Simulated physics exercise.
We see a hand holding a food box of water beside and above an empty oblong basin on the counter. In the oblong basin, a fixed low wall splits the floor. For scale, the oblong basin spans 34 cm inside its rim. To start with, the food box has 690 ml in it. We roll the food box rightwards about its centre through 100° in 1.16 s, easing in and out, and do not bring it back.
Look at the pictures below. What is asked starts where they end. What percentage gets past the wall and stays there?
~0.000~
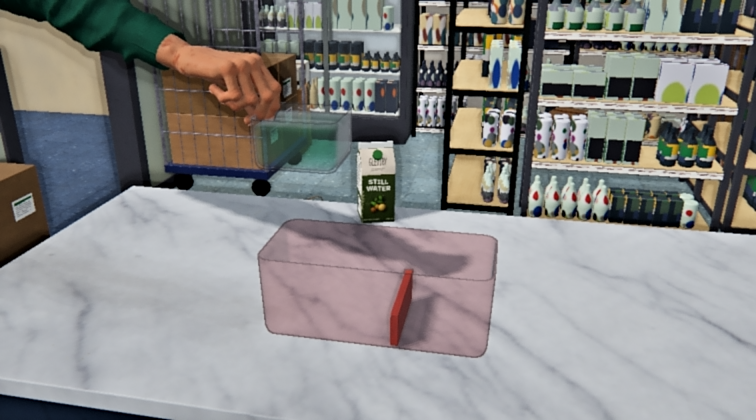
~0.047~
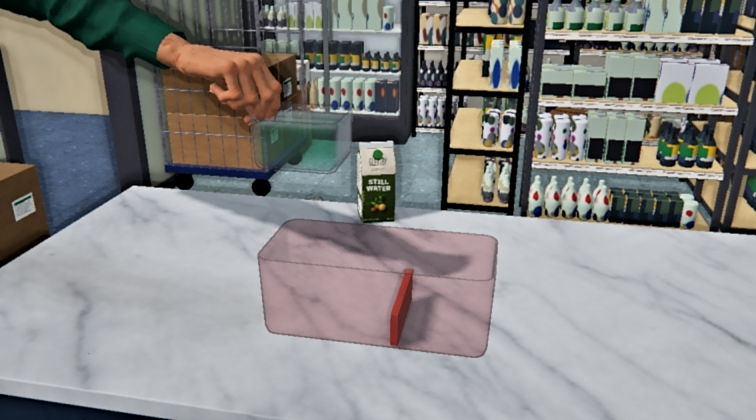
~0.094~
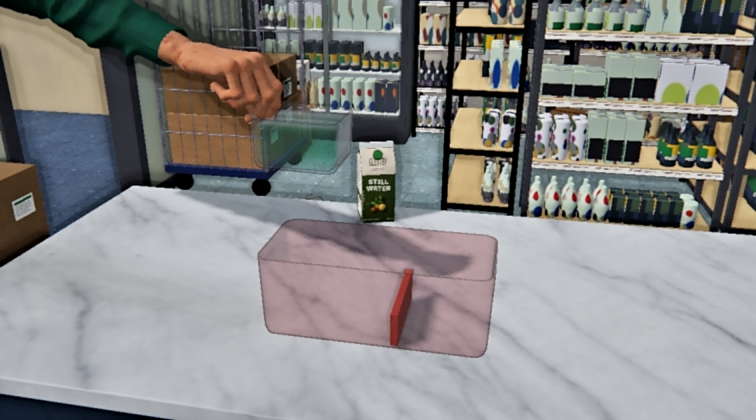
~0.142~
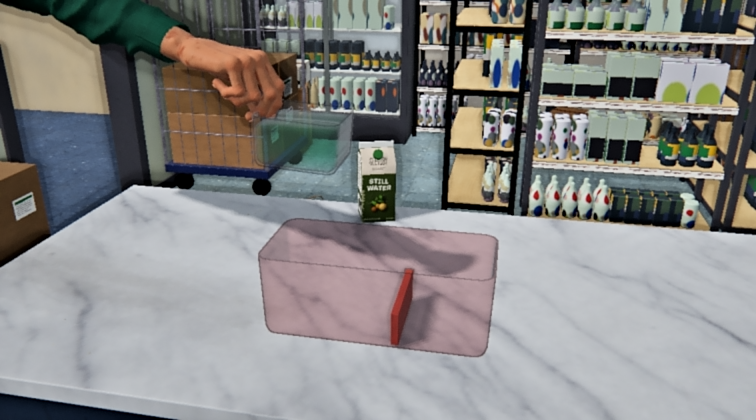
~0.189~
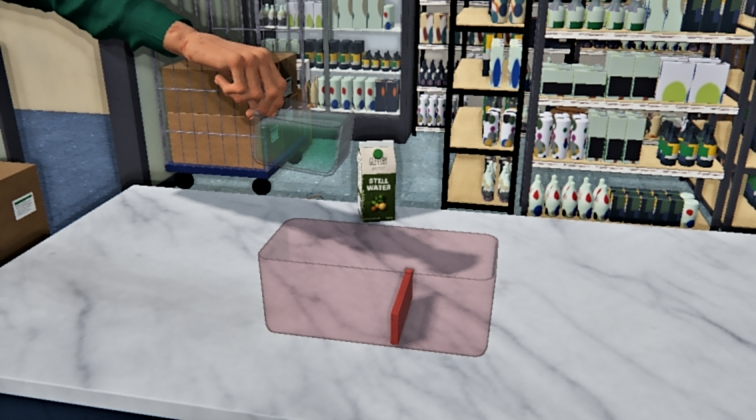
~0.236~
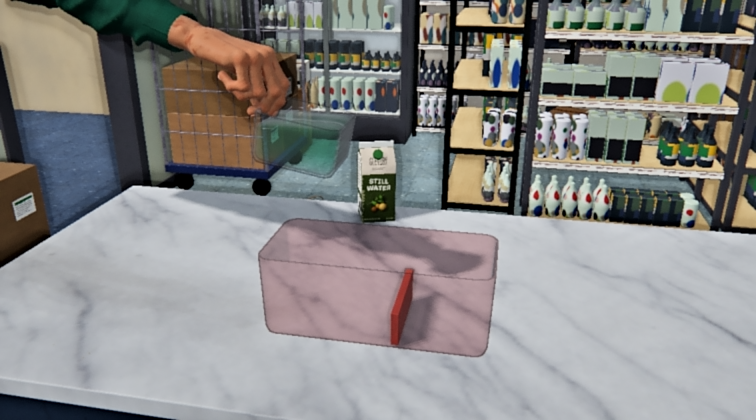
About 51 per cent.
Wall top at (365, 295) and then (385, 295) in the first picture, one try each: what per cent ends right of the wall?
The first gives near 85 per cent and the second near 75 per cent.
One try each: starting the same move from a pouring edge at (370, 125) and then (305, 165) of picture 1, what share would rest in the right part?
Respectively 75 and 0 %.
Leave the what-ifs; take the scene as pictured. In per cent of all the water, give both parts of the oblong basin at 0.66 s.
About 7 % left, 2 % right.
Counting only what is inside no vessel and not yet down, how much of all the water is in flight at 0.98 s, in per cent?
Roughly 10 %.
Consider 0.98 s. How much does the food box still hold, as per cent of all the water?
Around 14 percent of it.
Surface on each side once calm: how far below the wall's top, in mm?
About 42 mm left, about 34 mm right.
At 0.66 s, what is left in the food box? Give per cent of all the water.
Close to 58 in a hundred.
After 0.66 s the tilt is 61° and 59 per cent is still to pour, 7 is left of the wall and 2 right of it.
After 0.98 s the tilt is 94° and 13 per cent is still to pour, 25 is left of the wall and 50 right of it.
After 1.30 s the tilt is 100° and 2 per cent is still to pour, 45 is left of the wall and 51 right of it.
After 1.66 s the tilt is 100° and 0 per cent is still to pour, 48 is left of the wall and 51 right of it.
In the end 48 per cent lies left of the wall, 51 right of it and 1 outside.
